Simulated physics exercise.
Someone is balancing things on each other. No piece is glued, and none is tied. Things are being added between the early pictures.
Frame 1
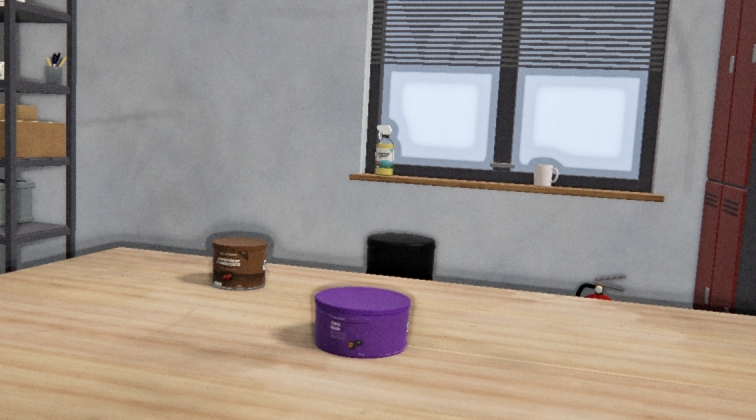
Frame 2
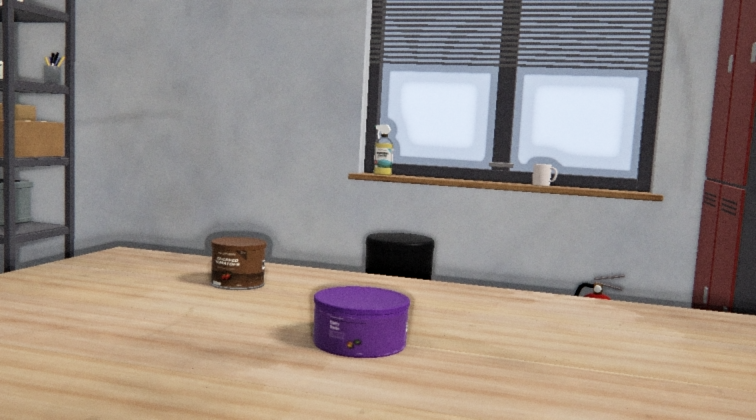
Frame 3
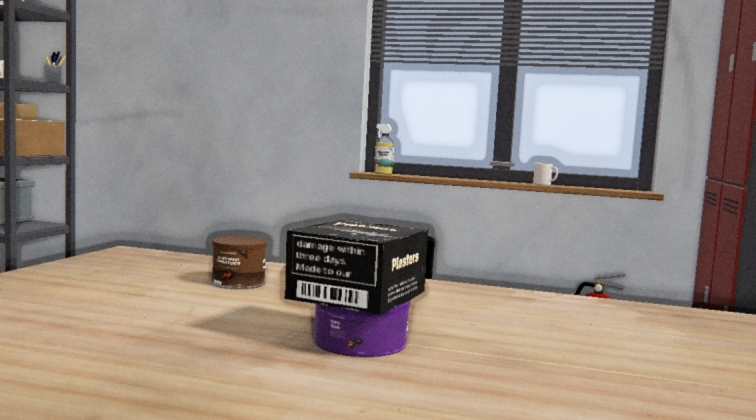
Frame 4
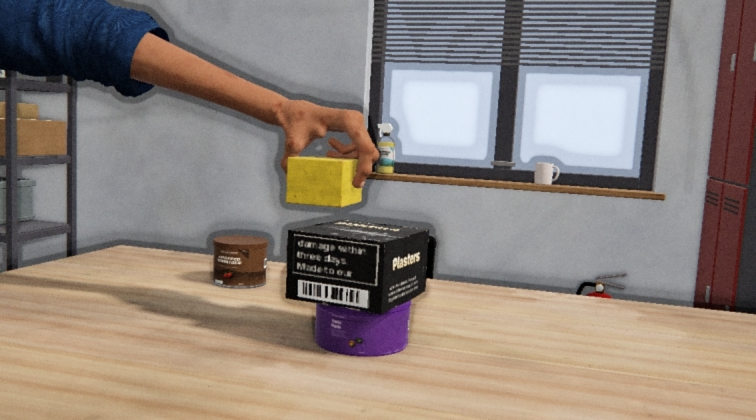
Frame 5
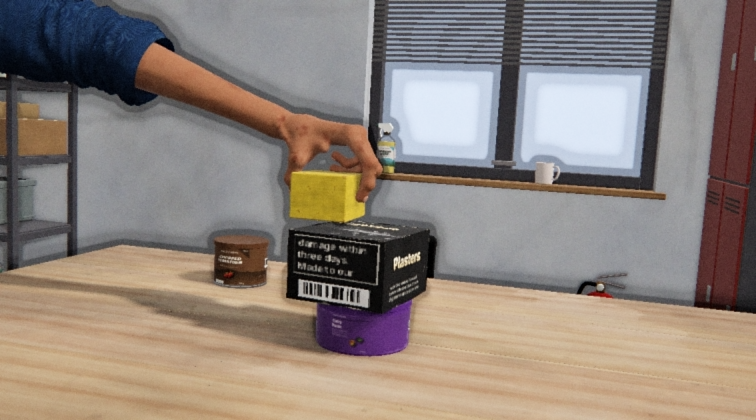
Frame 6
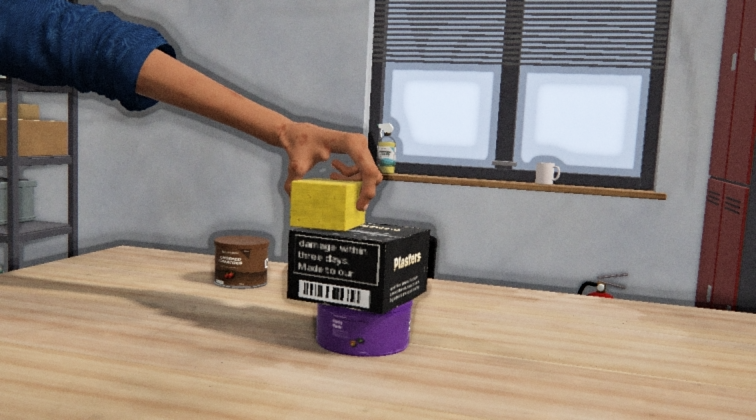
On a wooden table, a black box appears on a purple tub and a hand lowers a yellow block onto it.
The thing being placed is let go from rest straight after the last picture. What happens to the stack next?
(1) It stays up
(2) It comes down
1, it stays up.
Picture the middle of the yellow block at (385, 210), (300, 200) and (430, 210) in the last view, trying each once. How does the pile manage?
Lab note - try 1: No collapse; try 2: Collapse; try 3: Collapse.
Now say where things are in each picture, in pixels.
The last thing is not in view yet, in the first frame.
The last thing is not in view yet; brown tub (238, 263), in the second frame.
The last thing is not in view yet; purple tub (362, 320), in the third frame.
Still above its spot; yellow block (326, 181); black box (360, 262), in the fourth frame.
Still above its spot; yellow block (329, 195); brown tub (241, 261), in the fifth frame.
In place under the hand; yellow block (329, 204); purple tub (364, 319), in the sixth frame.
Then, 0.20 s past the last view, nothing moves.
Then, 0.40 s past the last view, yellow block resting near (329, 204).
Finally, all 4 still in place. Final places as the last picture's camera would see them, yellow block near (329, 204). The pile holds.
